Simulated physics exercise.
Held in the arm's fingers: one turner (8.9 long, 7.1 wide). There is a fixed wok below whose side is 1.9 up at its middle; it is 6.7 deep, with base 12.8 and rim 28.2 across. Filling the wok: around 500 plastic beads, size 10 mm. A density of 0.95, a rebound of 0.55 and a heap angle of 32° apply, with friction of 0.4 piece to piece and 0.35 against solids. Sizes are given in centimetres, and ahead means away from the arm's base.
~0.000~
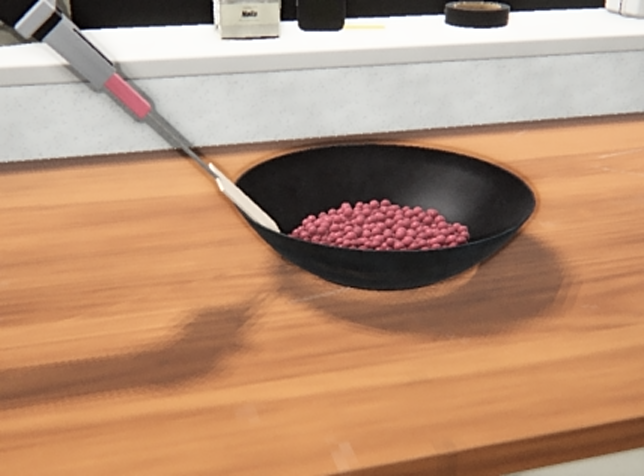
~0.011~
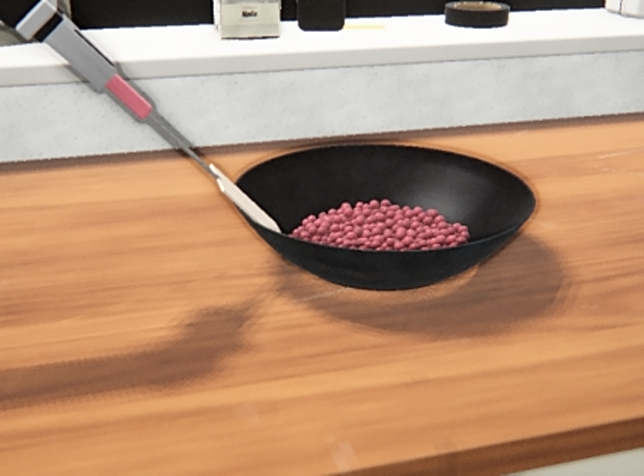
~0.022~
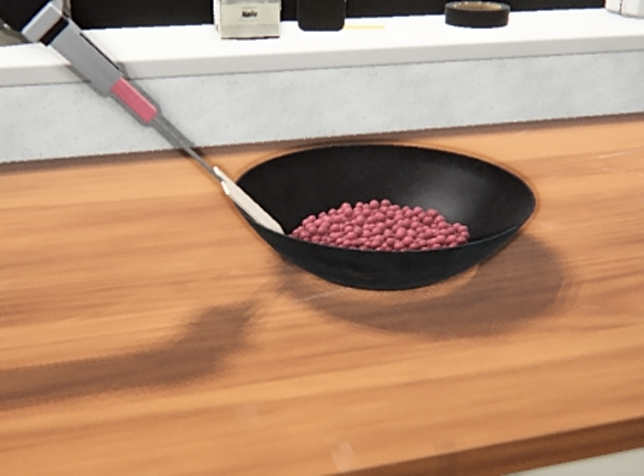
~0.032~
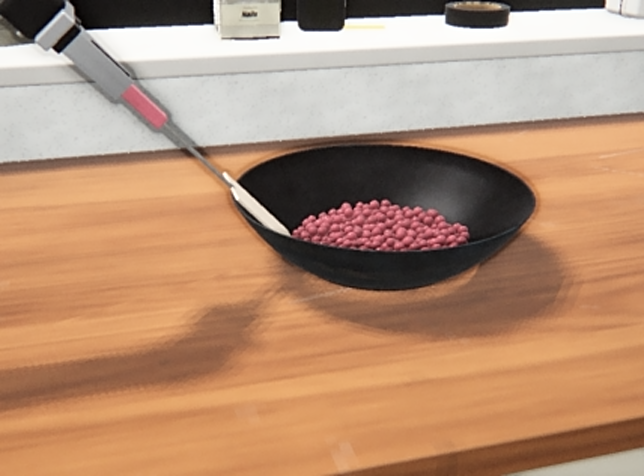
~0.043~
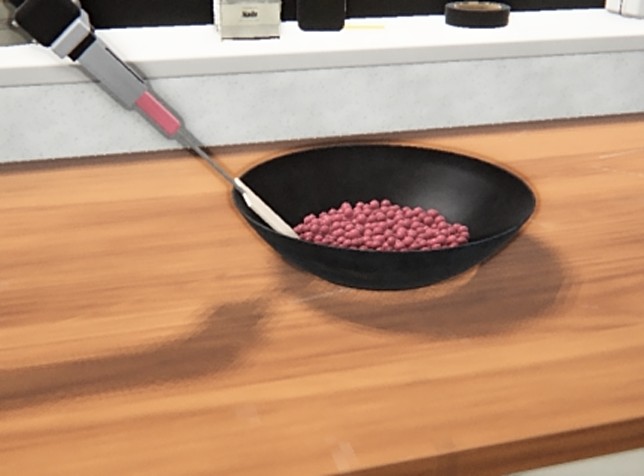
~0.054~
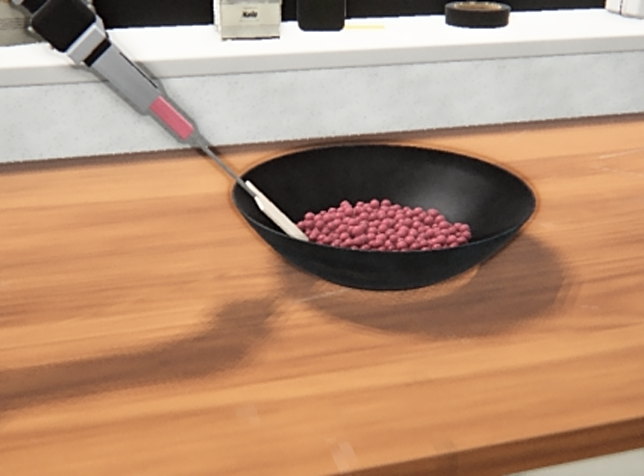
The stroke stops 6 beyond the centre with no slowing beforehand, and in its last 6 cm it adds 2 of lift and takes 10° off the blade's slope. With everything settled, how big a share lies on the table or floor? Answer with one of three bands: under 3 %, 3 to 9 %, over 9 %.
Under 3 %.
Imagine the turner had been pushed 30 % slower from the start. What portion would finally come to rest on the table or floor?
Estimate: Near 0 %.
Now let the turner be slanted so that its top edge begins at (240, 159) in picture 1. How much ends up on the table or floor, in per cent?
Roughly 0%.
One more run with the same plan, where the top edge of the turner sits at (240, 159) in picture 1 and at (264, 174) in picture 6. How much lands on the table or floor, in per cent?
Near 0 in a hundred.
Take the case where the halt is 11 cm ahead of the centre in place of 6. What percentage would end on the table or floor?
I'd expect close to 25 per cent then.
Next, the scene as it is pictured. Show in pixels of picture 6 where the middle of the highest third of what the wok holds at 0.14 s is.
It is centred at roughly (405, 225).
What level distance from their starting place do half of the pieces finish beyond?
I'd put it at close to 3 centimetres.
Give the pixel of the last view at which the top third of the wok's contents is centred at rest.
It is centred near (459, 214).
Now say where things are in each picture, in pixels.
Turner top edge at (216, 176), sloping 48°; upper third of the load around (382, 236), from x 290 to 465, top at y 205; 504 in the wok, in the first picture.
Turner top edge at (217, 177), sloping 48°; upper third of the load around (382, 236), from x 290 to 465, top at y 205, in the second picture.
Turner top edge at (221, 180), sloping 48°; upper third of the load around (382, 236), from x 290 to 465, top at y 205, in the third picture.
Turner top edge at (231, 186), sloping 48°; upper third of the load around (382, 235), from x 290 to 465, top at y 205, in the fourth picture.
Turner top edge at (243, 191), sloping 48°; upper third of the load around (380, 235), from x 295 to 465, top at y 205, in the fifth picture.
Turner top edge at (255, 195), sloping 48°; upper third of the load around (375, 234), from x 295 to 465, top at y 205; 504 in the wok, in the sixth picture.
After 0.10 s, sloping 48°, highest piece 5 above the table; 504 in the wok.
After 0.14 s, sloping 45°, highest piece 6 above the table; 504 in the wok.
After 0.36 s, sloping 38°, highest piece 7 above the table; 501 in the wok, 3 on the blade or in flight.
After 1.41 s, sloping 38°, highest piece 6 above the table; 501 in the wok, 3 on the table or floor.
At rest, 501 in the wok, 3 on the table or floor. That is 1 % on the table or floor.
